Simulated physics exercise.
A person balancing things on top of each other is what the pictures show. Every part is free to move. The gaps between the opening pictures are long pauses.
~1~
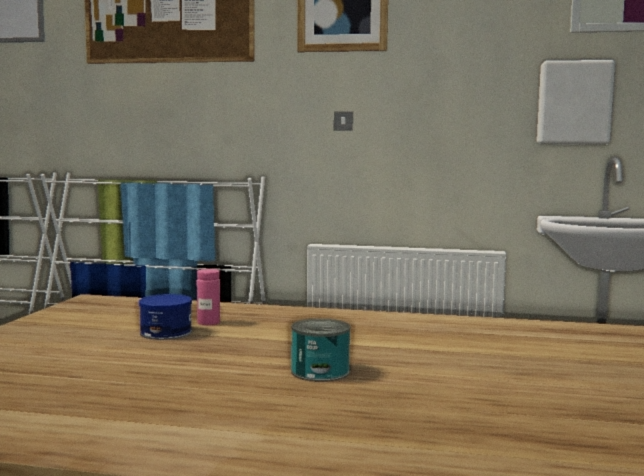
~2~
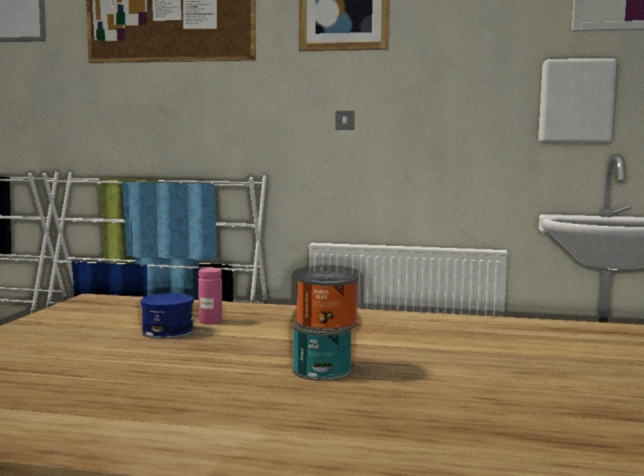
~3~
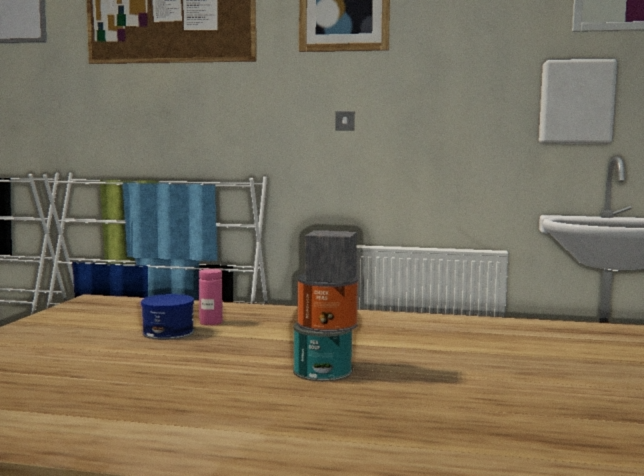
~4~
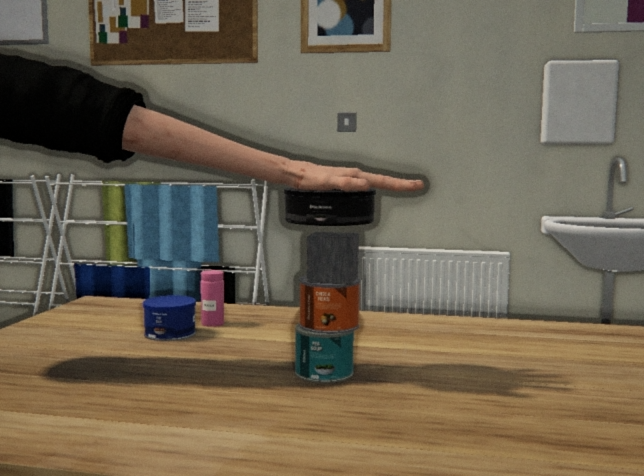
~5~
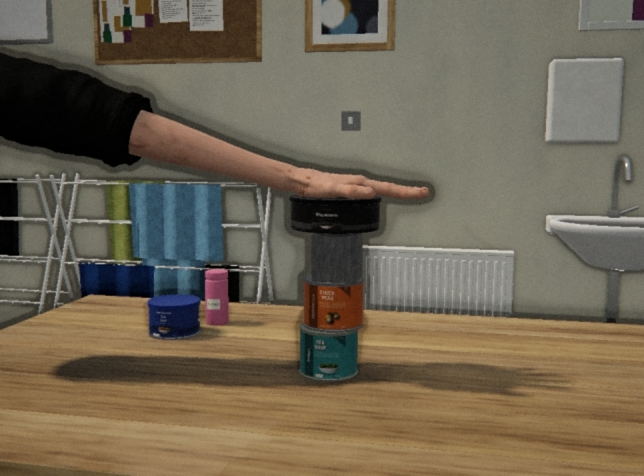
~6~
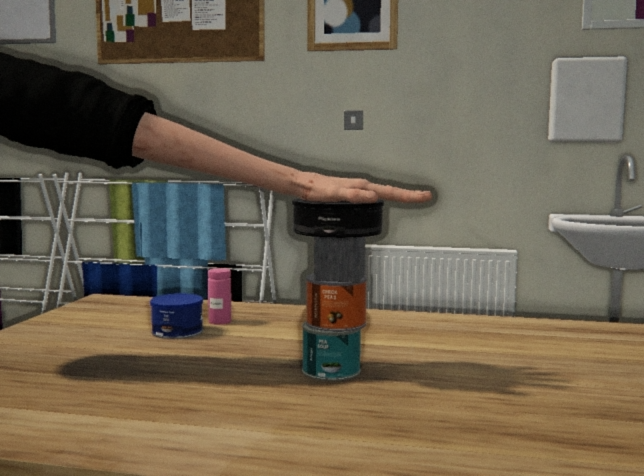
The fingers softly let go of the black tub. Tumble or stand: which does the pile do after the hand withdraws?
The pile stays together.
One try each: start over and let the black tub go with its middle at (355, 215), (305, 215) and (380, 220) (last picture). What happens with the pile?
The pile remains standing the first time, collapses the second time and collapses the third time.
Then, 0.20 s past the last view, nothing moves.
Then, 0.60 s past the last view, black tub resting near (338, 217).
Finally, all 6 still in place. Final places as the last picture's camera would see them, black tub near (338, 217). The pile keeps its balance.
